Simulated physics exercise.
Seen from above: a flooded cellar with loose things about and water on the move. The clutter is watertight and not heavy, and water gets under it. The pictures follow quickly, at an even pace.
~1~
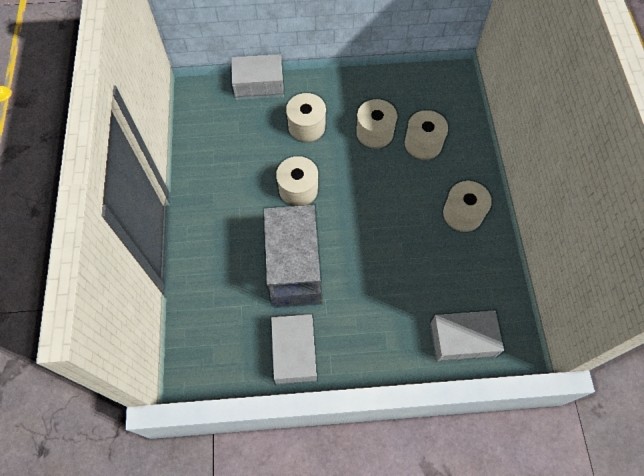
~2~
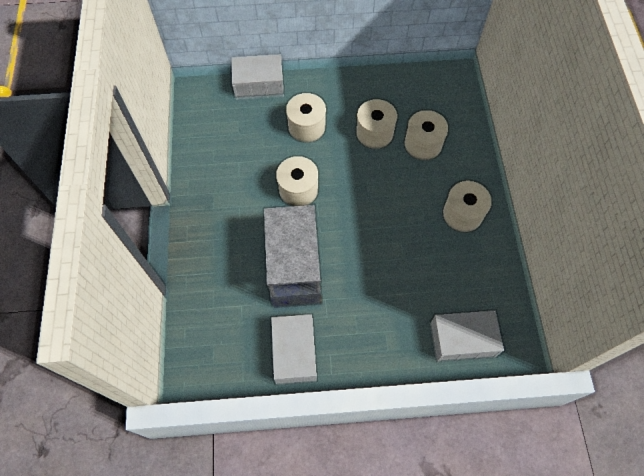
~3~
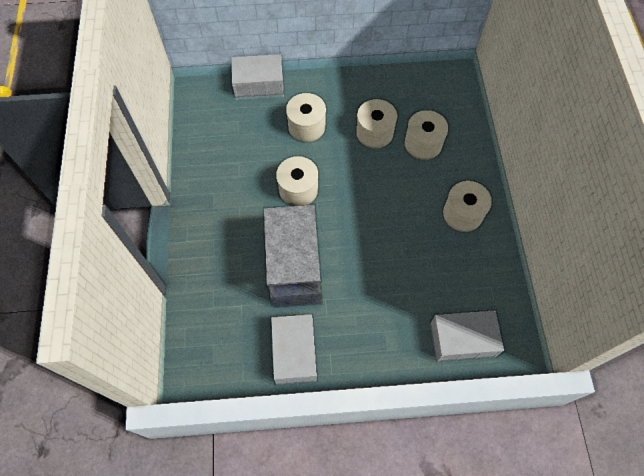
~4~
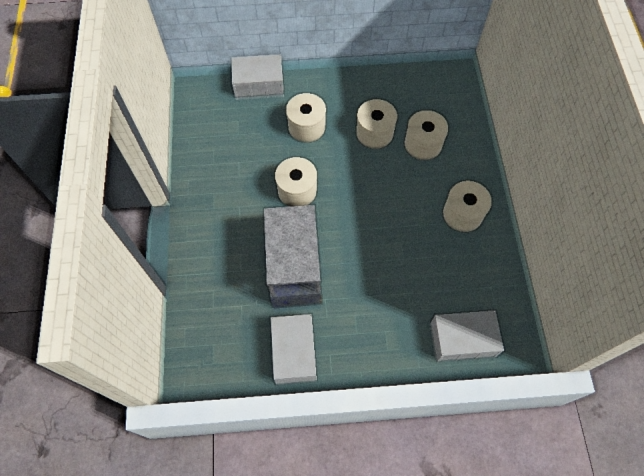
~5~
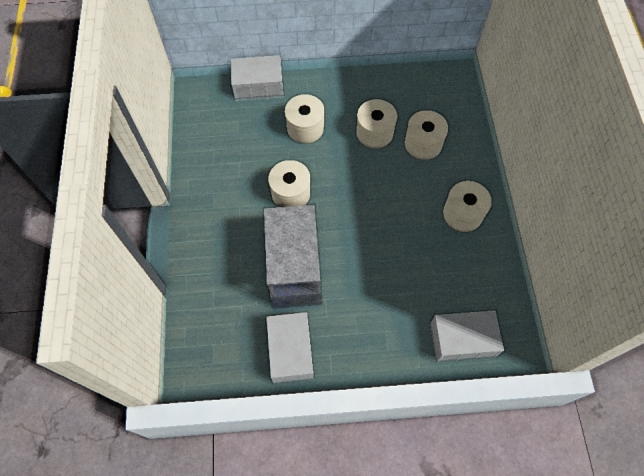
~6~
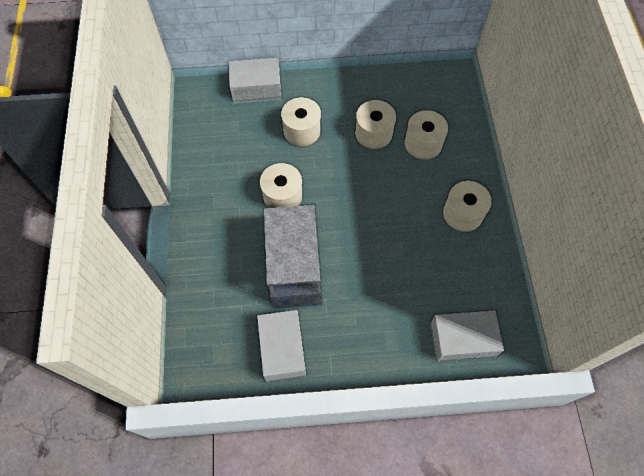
Water spreads in through an opening in the left wall, where a dark panel swings outward, in a brick-walled cellar with a teal floor seen from above by a still camera. Five cream tubs with dark holes, three pale grey crates and a darker grey block stand about. Then the two left-hand tubs and the left-hand crates drift slightly left, the others staying put.
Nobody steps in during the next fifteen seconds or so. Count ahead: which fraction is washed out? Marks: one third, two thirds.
It is between one and two thirds.
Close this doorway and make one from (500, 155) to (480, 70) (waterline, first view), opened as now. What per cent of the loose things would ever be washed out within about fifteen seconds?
Roughly 60 per cent.
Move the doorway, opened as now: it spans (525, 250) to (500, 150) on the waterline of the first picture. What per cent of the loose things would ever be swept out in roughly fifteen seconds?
Near 80 in a hundred.
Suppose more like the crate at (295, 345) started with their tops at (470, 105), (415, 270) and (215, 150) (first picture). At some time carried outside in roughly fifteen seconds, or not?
In that order: Still in, kept in, out.
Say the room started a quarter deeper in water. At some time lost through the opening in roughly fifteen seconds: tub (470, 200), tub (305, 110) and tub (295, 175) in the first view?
In turn: Inside, washed out, through.
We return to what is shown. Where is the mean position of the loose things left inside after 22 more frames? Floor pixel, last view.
Roughly at (315, 203).
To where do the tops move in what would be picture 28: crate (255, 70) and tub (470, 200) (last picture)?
Around (203, 108) and (440, 210).
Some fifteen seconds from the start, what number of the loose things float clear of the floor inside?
5 of them.
A moment on, 0 of 8 are out; 8 afloat.
Next, 1 of 8 are out; 7 afloat.
Later, 2 of 8 are out; 6 afloat.
In the end, 3 of 8 are out; 5 afloat.
